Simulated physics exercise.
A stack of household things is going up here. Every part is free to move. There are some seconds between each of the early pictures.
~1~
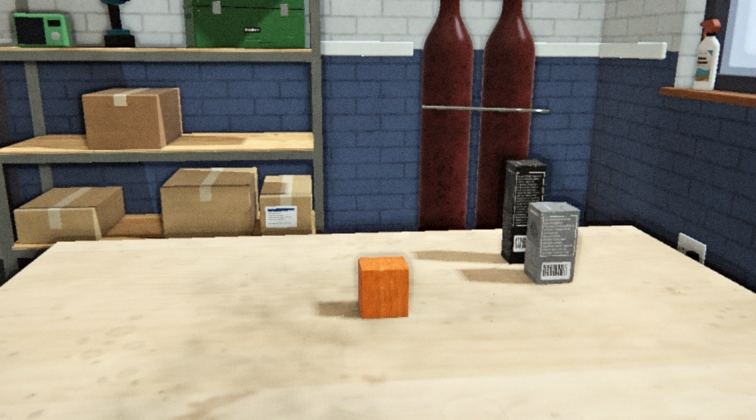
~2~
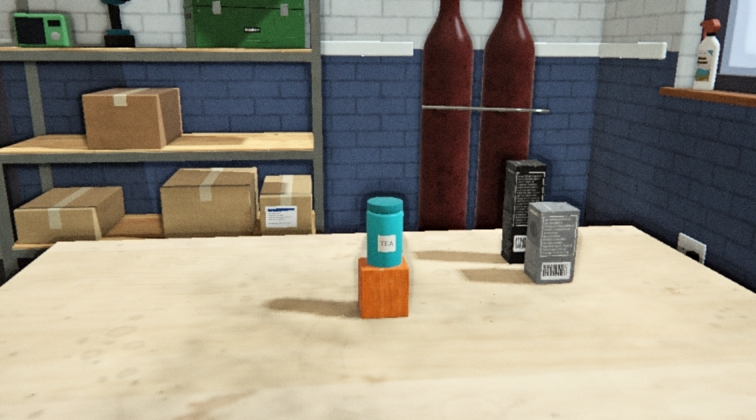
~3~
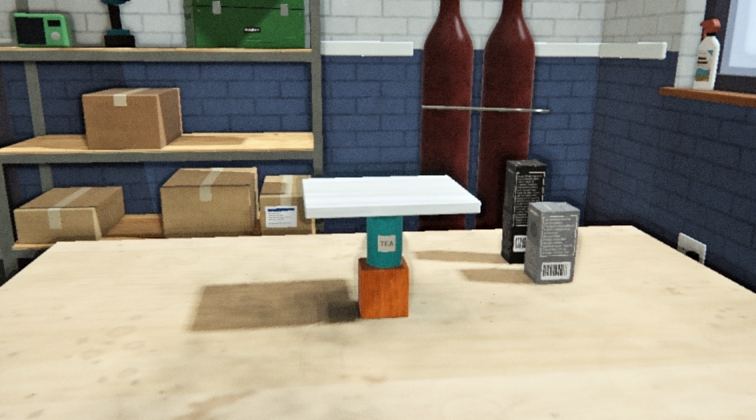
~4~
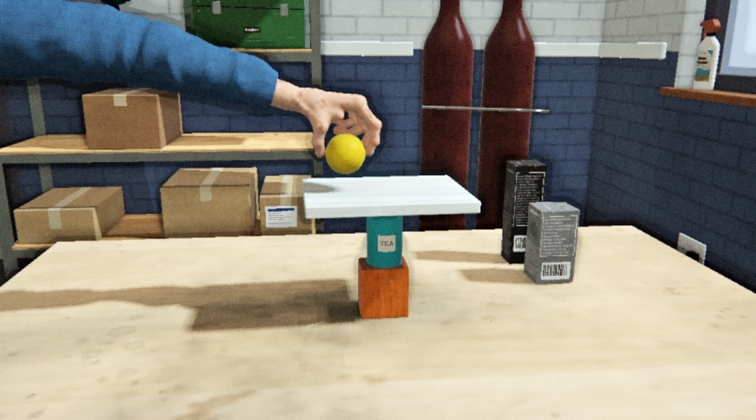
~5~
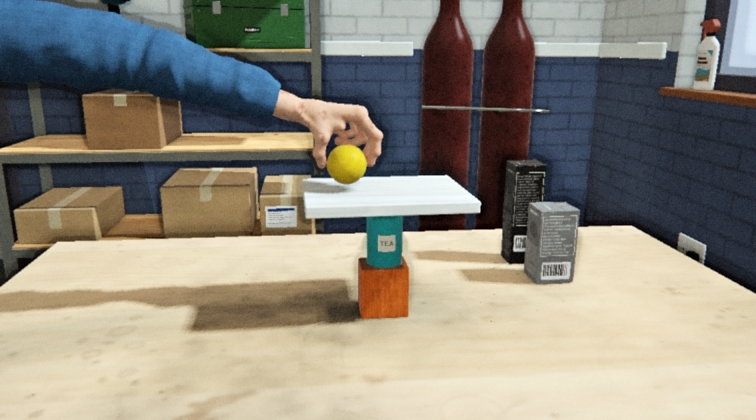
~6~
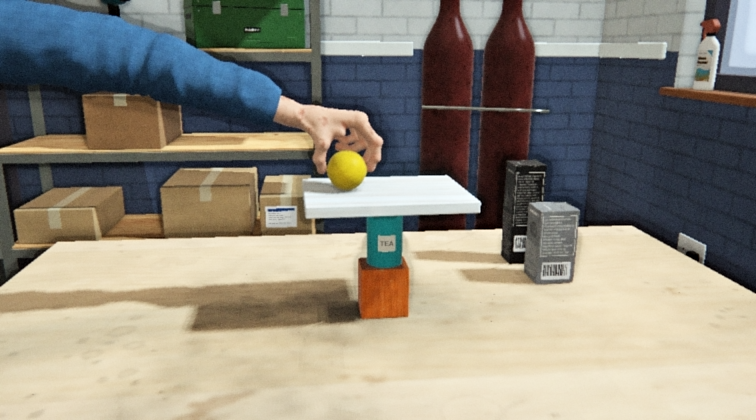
The footage shows an orange block on a table, then a turquoise jar on top of it and a white board across the jar, before a hand lowers a yellow lemon onto the board's left side.
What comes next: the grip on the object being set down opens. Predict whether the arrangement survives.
Nothing topples.
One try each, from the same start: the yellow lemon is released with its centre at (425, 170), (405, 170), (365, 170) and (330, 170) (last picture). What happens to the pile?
Stays standing, stays standing, stays standing, stays standing.
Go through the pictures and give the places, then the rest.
The last thing is not in view yet; grey carton (551, 242), in the first frame.
The last thing is not in view yet, in the second frame.
The last thing is not in view yet; black carton (523, 212), in the third frame.
Coming down; yellow lemon (345, 154); orange block (383, 287), in the fourth frame.
Coming down; yellow lemon (347, 165); turquoise jar (385, 232), in the fifth frame.
In place under the hand; yellow lemon (347, 170); grey carton (551, 242), in the sixth frame.
Then, 0.60 s past the last view, nothing moves.
Then, 1.60 s past the last view, yellow lemon resting near (346, 171).
Finally, all 6 still in place. Final places as the last picture's camera would see them, yellow lemon near (345, 171). The pile stays up.
